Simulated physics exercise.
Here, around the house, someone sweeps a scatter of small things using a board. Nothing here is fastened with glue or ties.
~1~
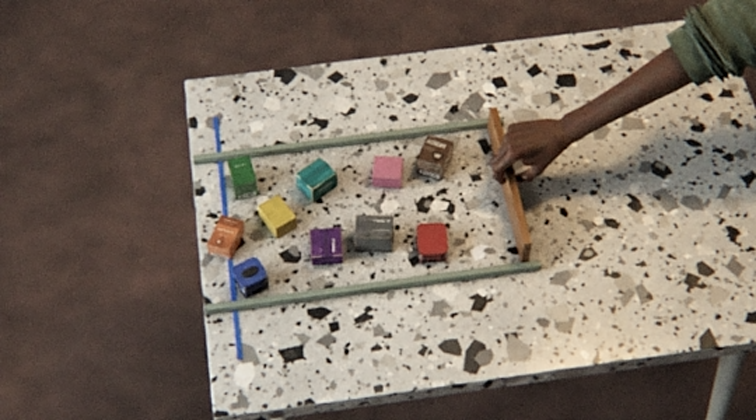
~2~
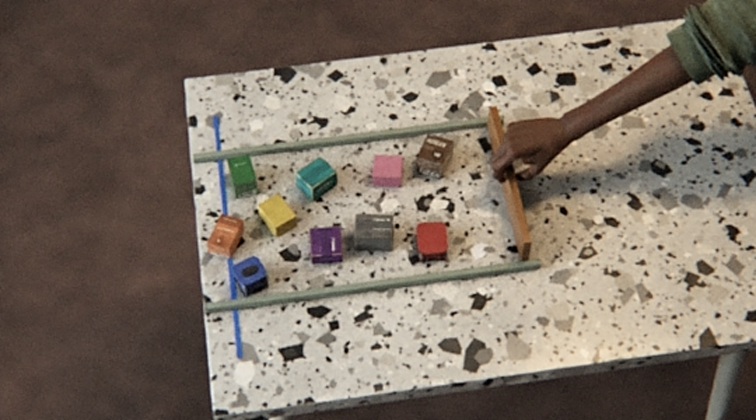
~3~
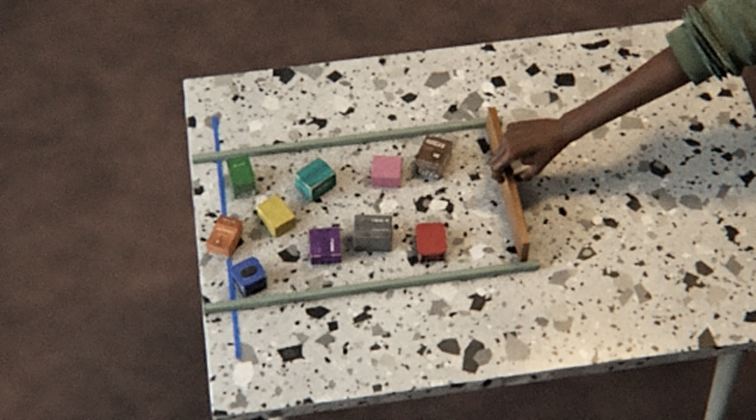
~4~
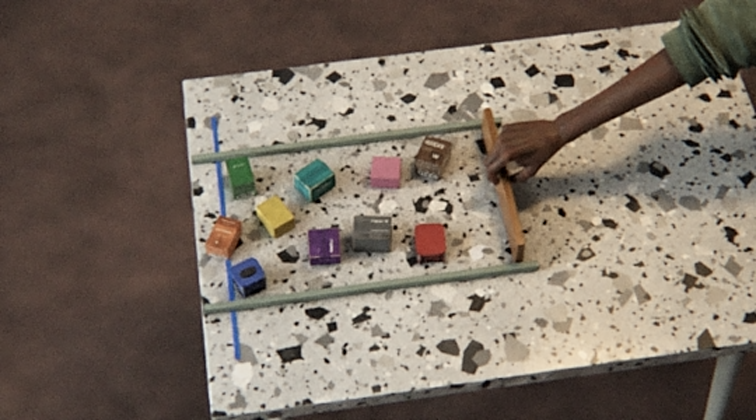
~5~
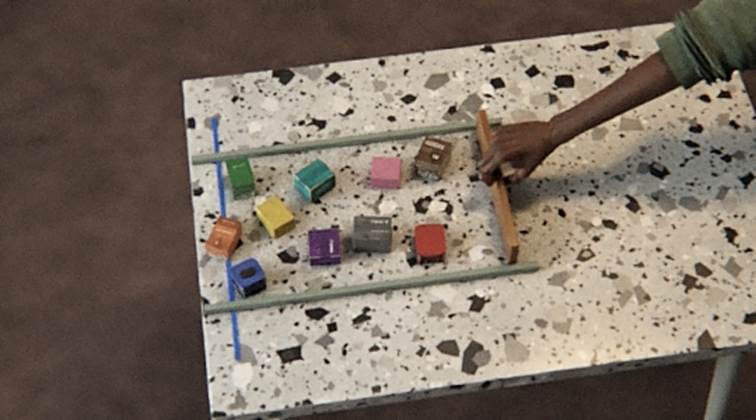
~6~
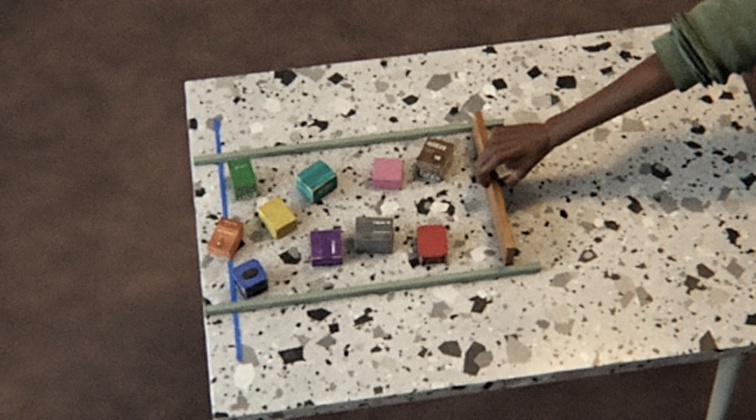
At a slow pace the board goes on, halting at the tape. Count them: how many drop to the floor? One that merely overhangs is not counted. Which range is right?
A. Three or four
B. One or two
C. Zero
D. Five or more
D, five or more.
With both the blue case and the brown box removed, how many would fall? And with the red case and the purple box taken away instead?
5 in the first case and 4 in the second.
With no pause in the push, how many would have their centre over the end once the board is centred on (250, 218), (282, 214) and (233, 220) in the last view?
4; 2; 7.
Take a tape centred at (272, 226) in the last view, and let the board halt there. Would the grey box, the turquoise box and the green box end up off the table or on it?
In short: Grey box safe, turquoise box gone, green box gone.
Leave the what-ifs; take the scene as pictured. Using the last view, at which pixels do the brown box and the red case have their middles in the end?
Near (209, 194) and (217, 274).
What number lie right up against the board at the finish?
3 of them.
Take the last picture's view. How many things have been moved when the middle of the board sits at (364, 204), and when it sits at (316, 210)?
Tally: First 6; then 9.
Soon after, none off yet; orange box at rest near (226, 239); blue case at rest near (250, 279); green box at rest near (243, 179).
After that, none off yet; orange box at rest near (226, 239); blue case moving near (245, 281); green box moving near (234, 180).
And then, two off so far; orange box on its way down near (174, 284); blue case displaced about its own width near (233, 283); green box on its way down near (163, 237).
In the end, the number that fall off is five or more; gone, pink block, grey box, purple box, turquoise box, green box, blue case and orange box.
